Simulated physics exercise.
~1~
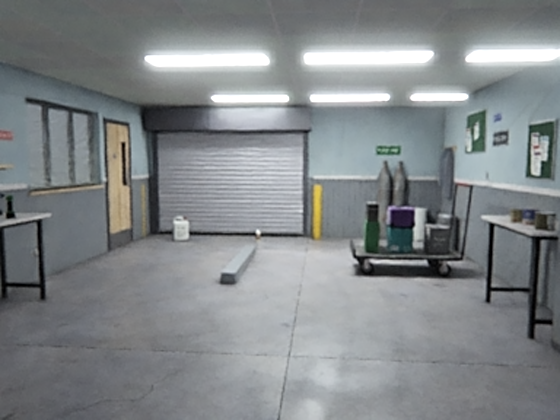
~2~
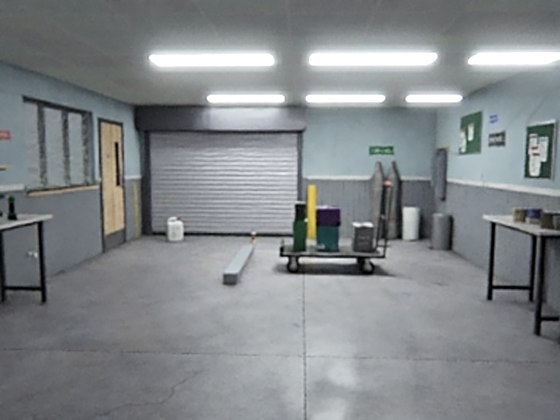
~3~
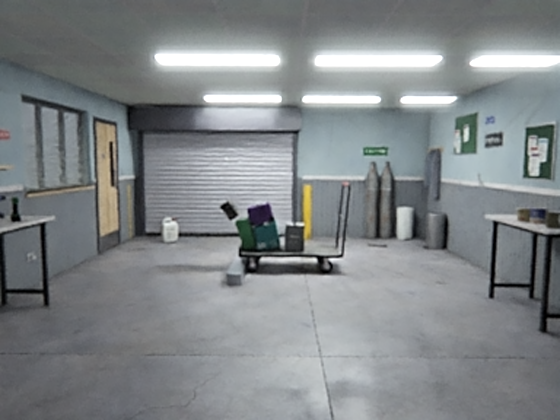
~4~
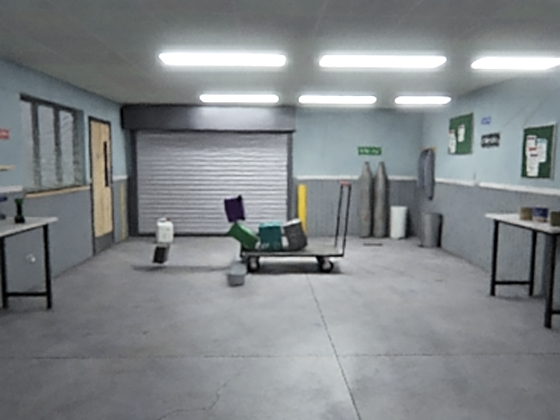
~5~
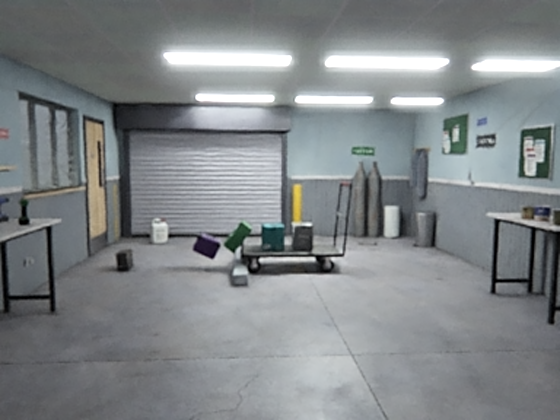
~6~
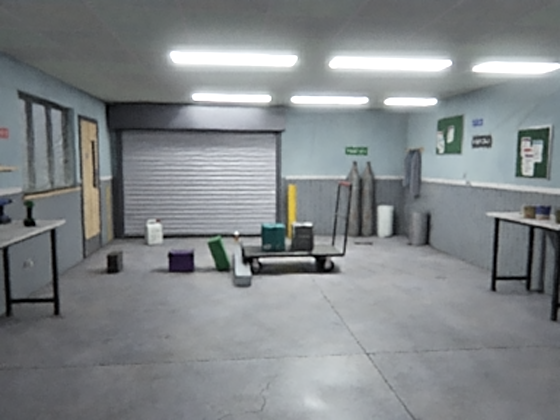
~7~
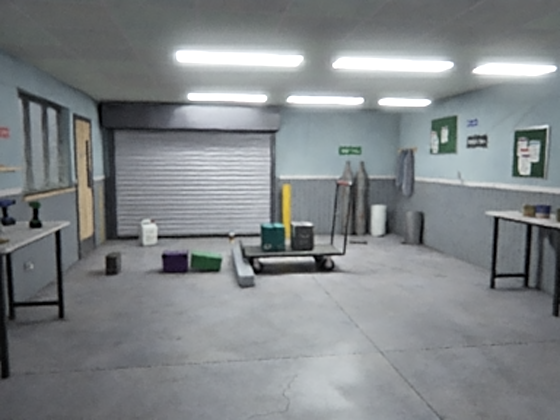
To begin with, a flat cart carrying several boxes and containers stands at the right of a garage-like room, with a low grey kerb on the floor. The cart rolls left until it meets the kerb and halts, while its load tips forward. A black box flies off ahead, turning over in the air, and a purple case tumbles after it. A green box then topples over the front edge. At the end, the black, purple and green pieces lie on the floor beyond the kerb, while the teal and grey ones remain upright on the cart.
